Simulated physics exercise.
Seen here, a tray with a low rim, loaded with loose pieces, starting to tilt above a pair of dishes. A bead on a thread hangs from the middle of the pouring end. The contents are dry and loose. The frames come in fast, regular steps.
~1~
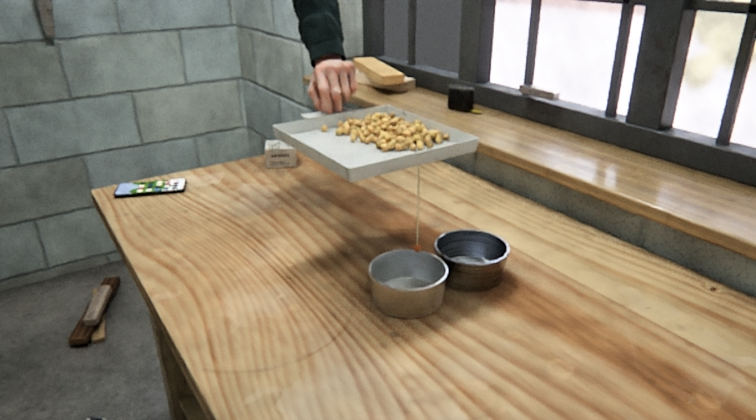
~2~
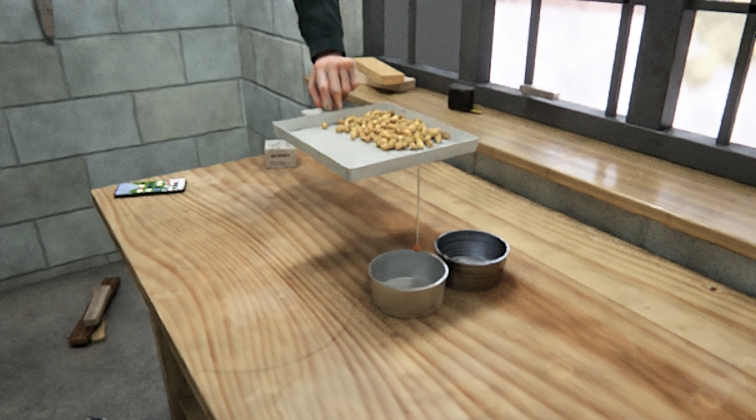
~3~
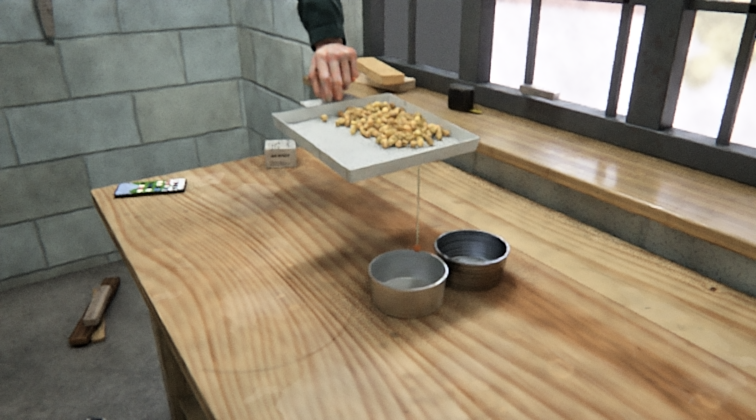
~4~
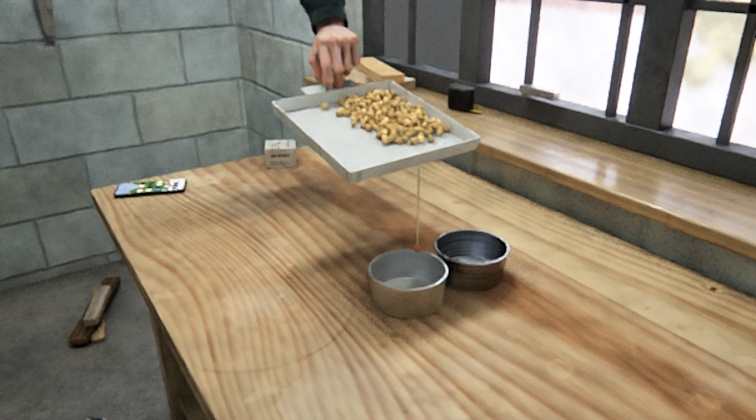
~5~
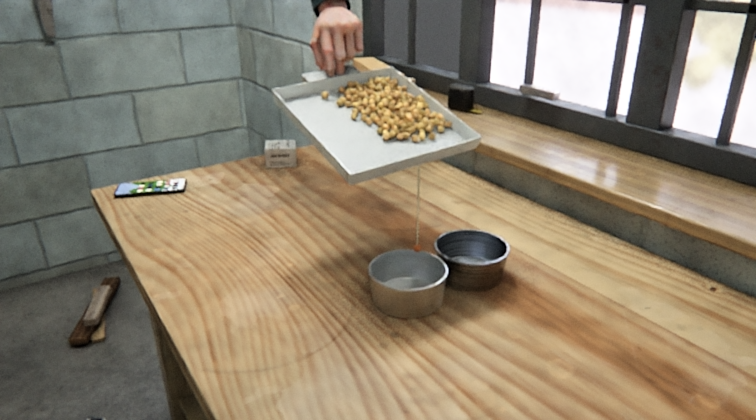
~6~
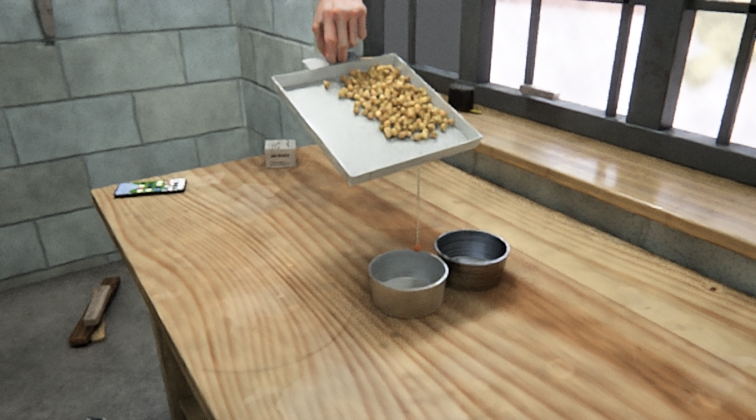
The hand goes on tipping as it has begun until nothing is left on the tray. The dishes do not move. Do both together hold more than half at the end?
They take less than half between them.
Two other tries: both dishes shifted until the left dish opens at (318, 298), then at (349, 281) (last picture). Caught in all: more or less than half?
In turn: Not half; less than half.
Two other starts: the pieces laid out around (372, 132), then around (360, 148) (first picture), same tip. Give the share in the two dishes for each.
Roughly 30 per cent, and 30 per cent.
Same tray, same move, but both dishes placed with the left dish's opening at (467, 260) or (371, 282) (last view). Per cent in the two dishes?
About 20 and 40 per cent.
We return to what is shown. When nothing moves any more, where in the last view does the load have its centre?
Roughly at (435, 320).
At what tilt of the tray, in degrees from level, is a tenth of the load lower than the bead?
At about 85°.
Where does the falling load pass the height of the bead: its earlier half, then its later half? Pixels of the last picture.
Around (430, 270) and then (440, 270).
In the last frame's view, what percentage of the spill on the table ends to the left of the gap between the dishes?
It comes to 40 per cent or so.
Just after the last frame, tray tipped steeply; almost all on the tray; about a tenth in the air.
A moment on, tray tipped past a quarter turn; the larger part on the tray; just a few in the left dish; about a tenth outside both; about a tenth in the air.
Further on, tray tipped past a quarter turn; roughly a quarter in the left dish; just a few in the right dish; the larger part outside both.
When it is over, tray tipped past a quarter turn; roughly a quarter in the left dish; just a few in the right dish; the larger part outside both.
